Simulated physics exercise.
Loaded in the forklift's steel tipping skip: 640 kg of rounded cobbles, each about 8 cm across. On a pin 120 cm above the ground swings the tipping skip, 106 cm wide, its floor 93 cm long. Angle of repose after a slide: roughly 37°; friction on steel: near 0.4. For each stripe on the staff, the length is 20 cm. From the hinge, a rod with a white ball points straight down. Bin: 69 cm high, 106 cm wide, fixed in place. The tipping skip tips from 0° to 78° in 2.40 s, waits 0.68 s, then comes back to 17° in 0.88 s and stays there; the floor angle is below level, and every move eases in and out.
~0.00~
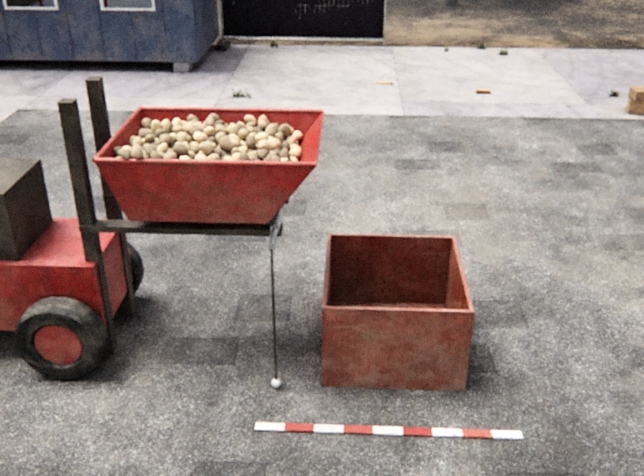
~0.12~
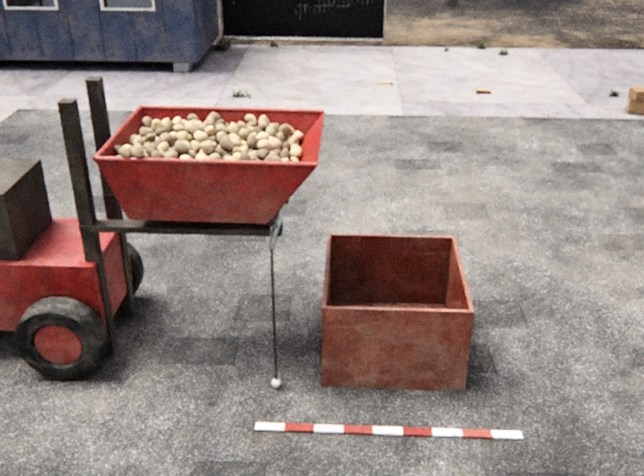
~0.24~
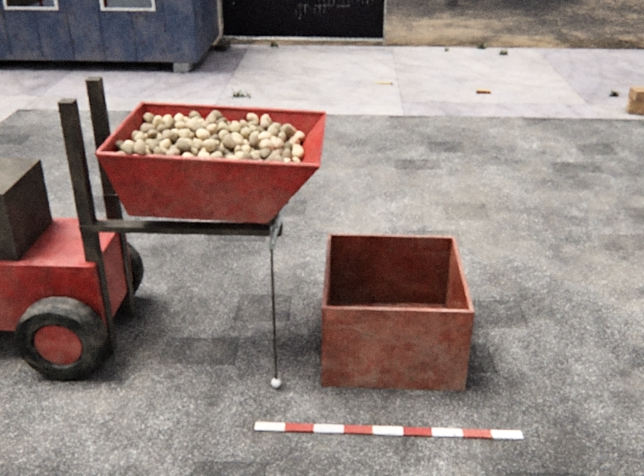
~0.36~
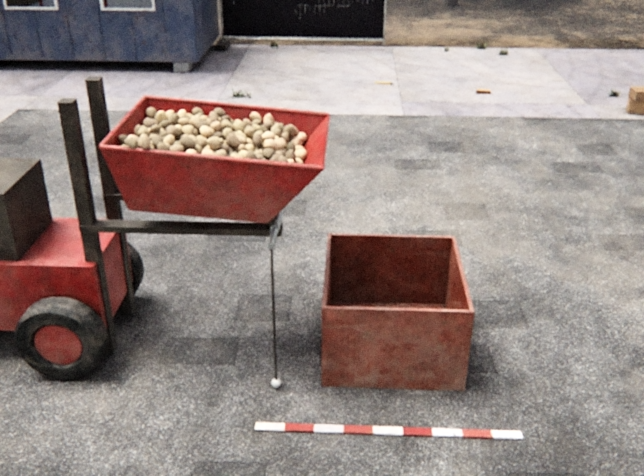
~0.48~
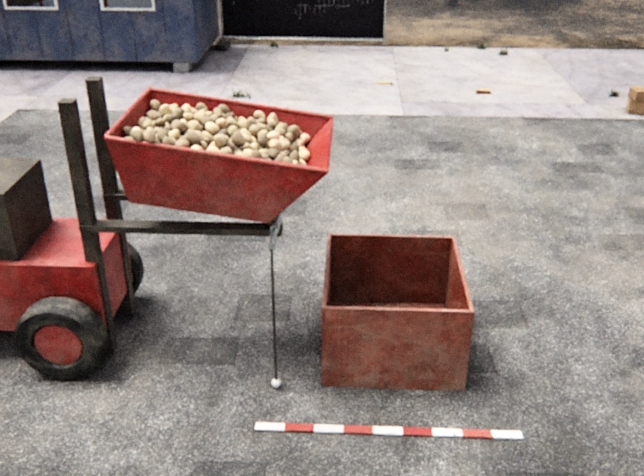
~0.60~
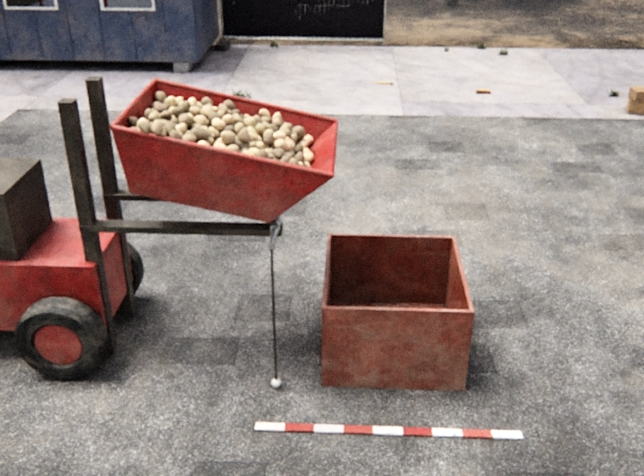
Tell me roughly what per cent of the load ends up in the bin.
Around 90 out of 100.
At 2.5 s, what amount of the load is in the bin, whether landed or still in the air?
I'd put it near 60 per cent.
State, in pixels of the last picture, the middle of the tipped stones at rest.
Around (412, 321).
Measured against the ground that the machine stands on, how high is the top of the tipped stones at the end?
It rests some 64 cm higher than the ground the machine stands on.
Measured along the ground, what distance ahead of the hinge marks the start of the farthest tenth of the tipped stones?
Some 130 cm out from the hinge.
After 1.8 s the floor is at 66°; 94 % in the tipping skip, 5 % in the bin, 1 % beside or beyond the bin; the foremost stones are at (415, 270).
After 2.5 s the floor is at 78°; 31 % in the tipping skip, 60 % in the bin, 9 % beside or beyond the bin; the foremost stones are at (493, 340).
After 4.4 s the floor is at 17°; 0 % in the tipping skip, 89 % in the bin, 11 % beside or beyond the bin; the foremost stones are at (571, 358).
After 7.0 s the floor is at 17°; 0 % in the tipping skip, 89 % in the bin, 11 % beside or beyond the bin; the foremost stones are at (571, 358).
